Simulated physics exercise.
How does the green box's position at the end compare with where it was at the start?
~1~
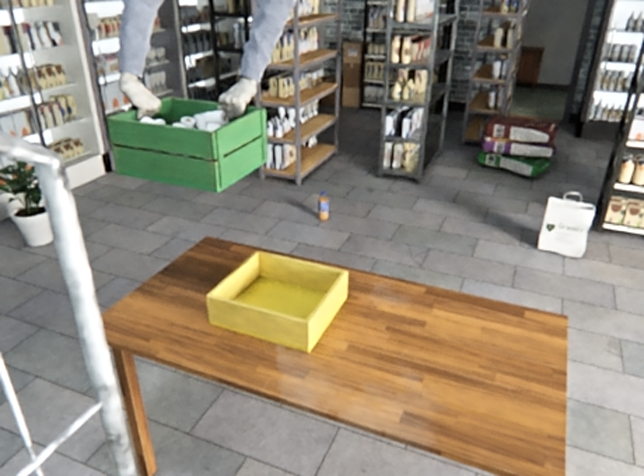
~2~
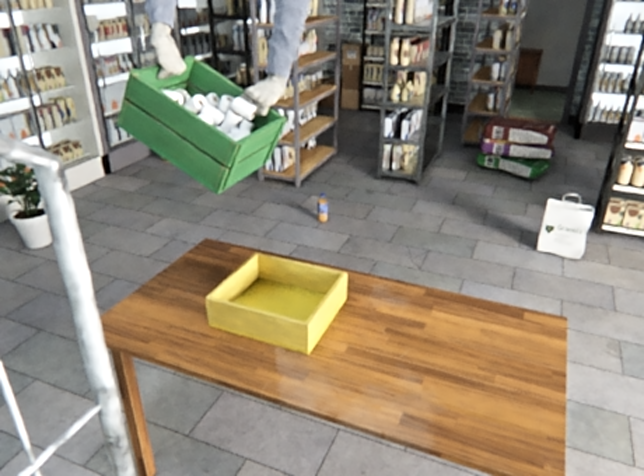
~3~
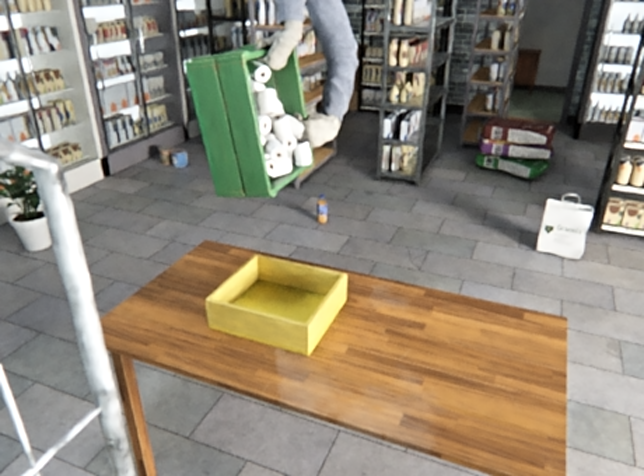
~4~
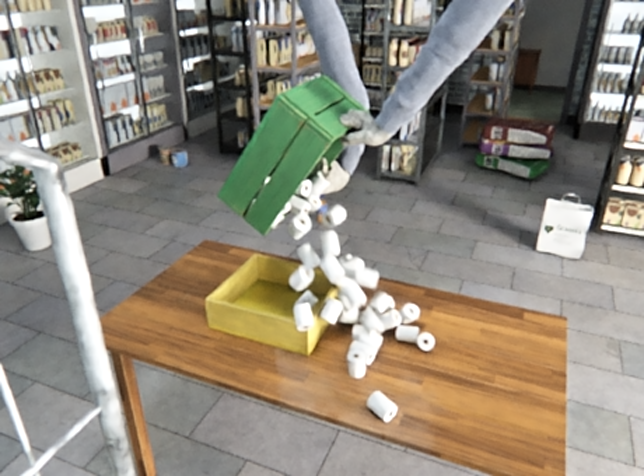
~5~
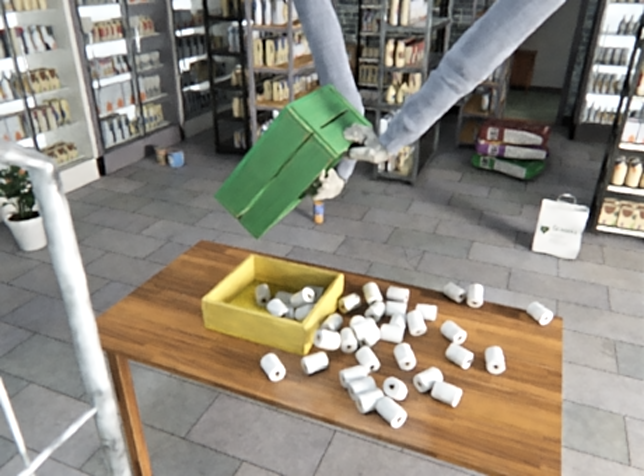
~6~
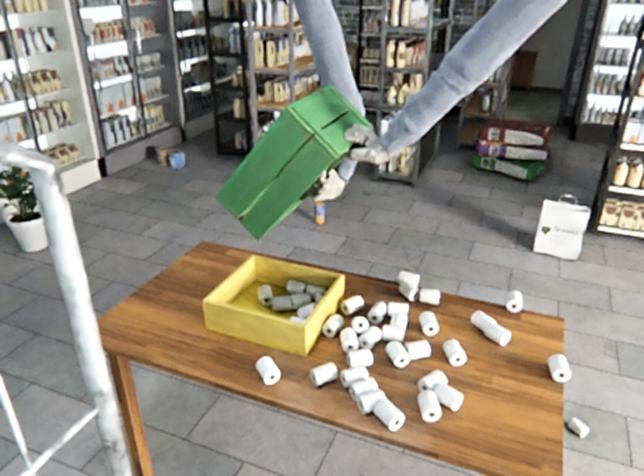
At the start the green box was held upright on the upper left, beyond the table. By the end it was further to the right and steeply tipped over, held above the yellow tray.
